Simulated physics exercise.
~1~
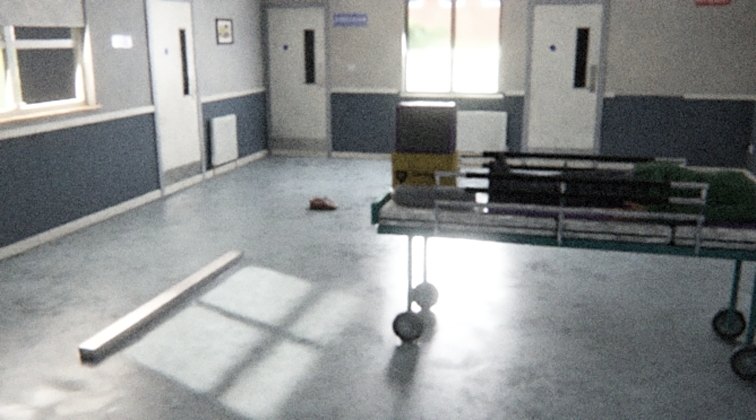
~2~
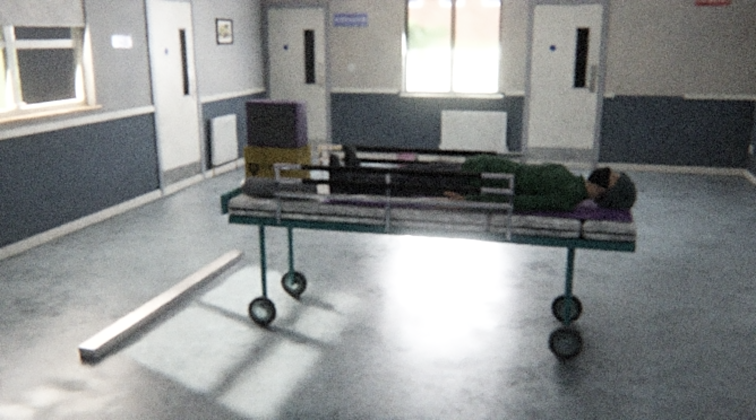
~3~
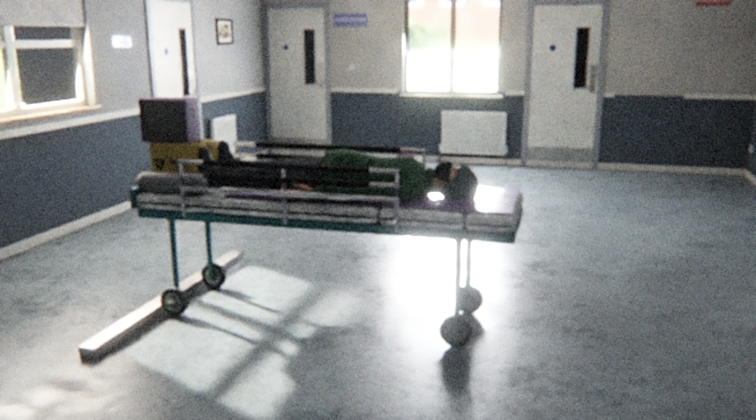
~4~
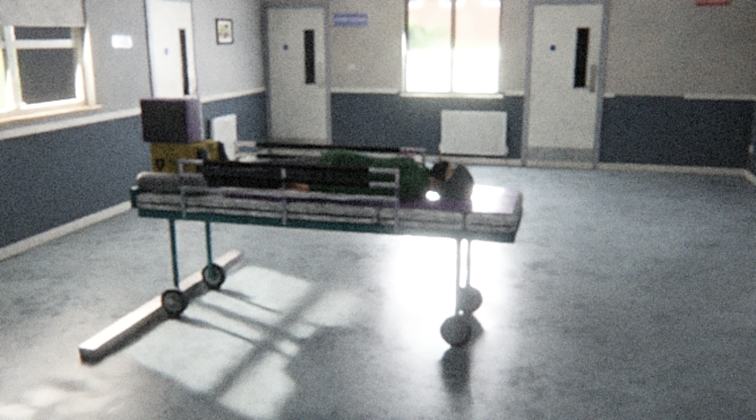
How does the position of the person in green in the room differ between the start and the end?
At the start the person is at the far right, partly out of view, and by the end they lie left of centre, on the stretcher stopped at the pale bar.
